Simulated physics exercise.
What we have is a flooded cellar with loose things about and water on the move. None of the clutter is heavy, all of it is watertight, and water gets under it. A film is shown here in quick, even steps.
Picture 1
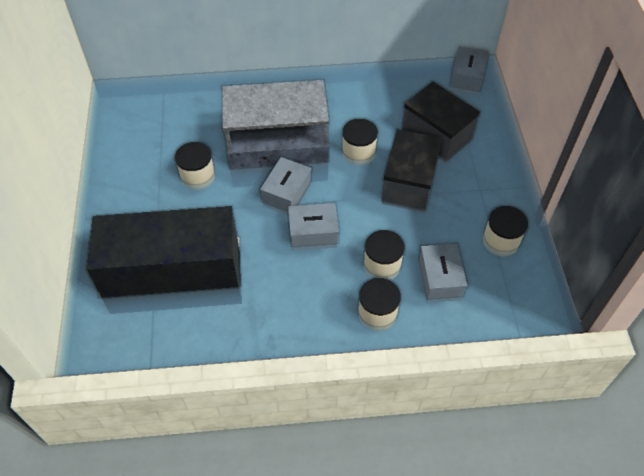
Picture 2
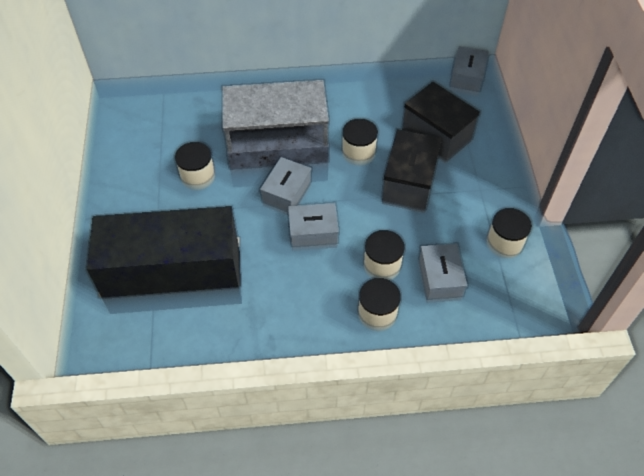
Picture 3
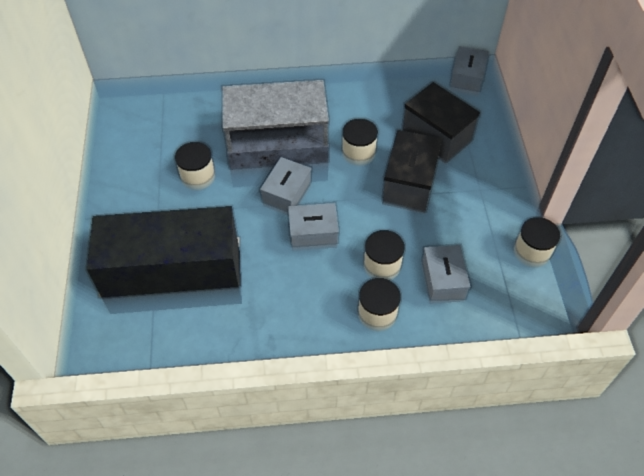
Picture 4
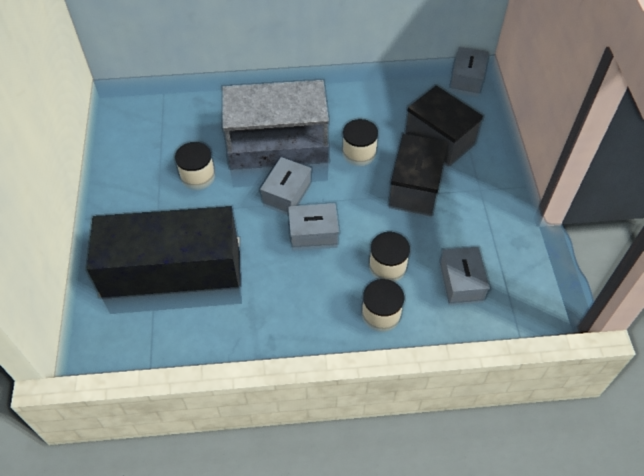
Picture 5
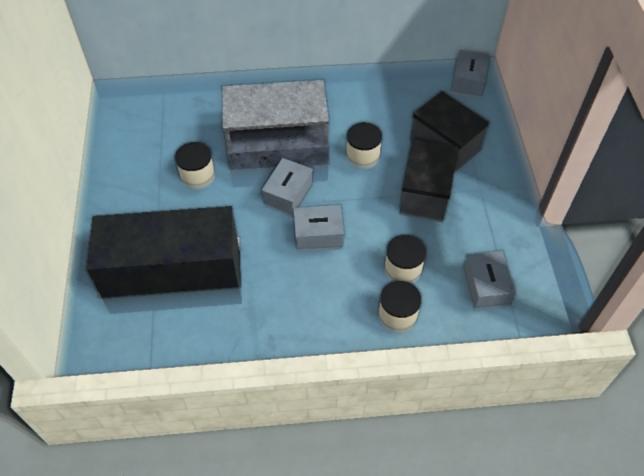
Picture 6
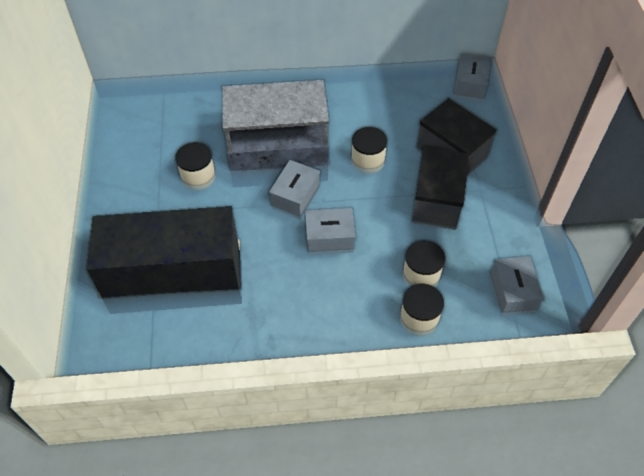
A flooded cellar opens at right, a pail drifts out, then boxes and pails drift right.
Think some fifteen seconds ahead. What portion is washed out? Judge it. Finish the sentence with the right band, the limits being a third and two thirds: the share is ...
The share is two thirds or more.
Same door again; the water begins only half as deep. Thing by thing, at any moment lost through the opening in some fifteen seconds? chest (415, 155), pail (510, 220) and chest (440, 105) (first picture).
Escapes, escapes, escapes.
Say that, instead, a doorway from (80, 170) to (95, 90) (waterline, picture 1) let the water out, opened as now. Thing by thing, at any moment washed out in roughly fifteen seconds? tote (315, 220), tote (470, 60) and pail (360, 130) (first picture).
Each object, in the order asked: Flushed / not flushed / flushed.
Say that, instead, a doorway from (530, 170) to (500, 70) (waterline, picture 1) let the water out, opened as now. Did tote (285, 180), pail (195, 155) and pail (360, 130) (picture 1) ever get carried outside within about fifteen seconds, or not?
The three give escape, no escape and escape, in that order.
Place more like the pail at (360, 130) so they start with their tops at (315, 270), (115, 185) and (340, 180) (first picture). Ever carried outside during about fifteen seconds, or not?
In that order: Washed out, left behind, carried outside.
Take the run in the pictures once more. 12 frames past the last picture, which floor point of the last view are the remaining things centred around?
It lands somewhere near (425, 213).
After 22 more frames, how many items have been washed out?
Tally: 8.
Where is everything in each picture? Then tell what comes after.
In the first frame, a tote at (444, 266), afloat; a pail at (380, 296), afloat; 0 of 11 have shifted.
In the second frame, a tote at (444, 266), afloat; a pail at (380, 296), afloat; 0 of 11 have shifted.
In the third frame, a tote at (447, 267) floats; a pail at (380, 296) floats; 1 of 11 have shifted.
In the fourth frame, a tote at (466, 268), afloat, close to its start; a pail at (384, 297) floats, close to its start; 3 of 11 have shifted.
In the fifth frame, a tote at (491, 273) floats, a stride from its start; a pail at (401, 298), afloat, close to its start; 6 of 11 have shifted.
In the sixth frame, a tote at (519, 279) floats, a stride from its start; a pail at (424, 301) floats, a stride from its start; 10 of 11 have shifted.
A moment on, 2 of 11 are out; 9 afloat.
Next, 6 of 11 are out; 5 afloat.
Later, 8 of 11 are out; 3 afloat.
In the end, 10 of 11 are out; 1 afloat.
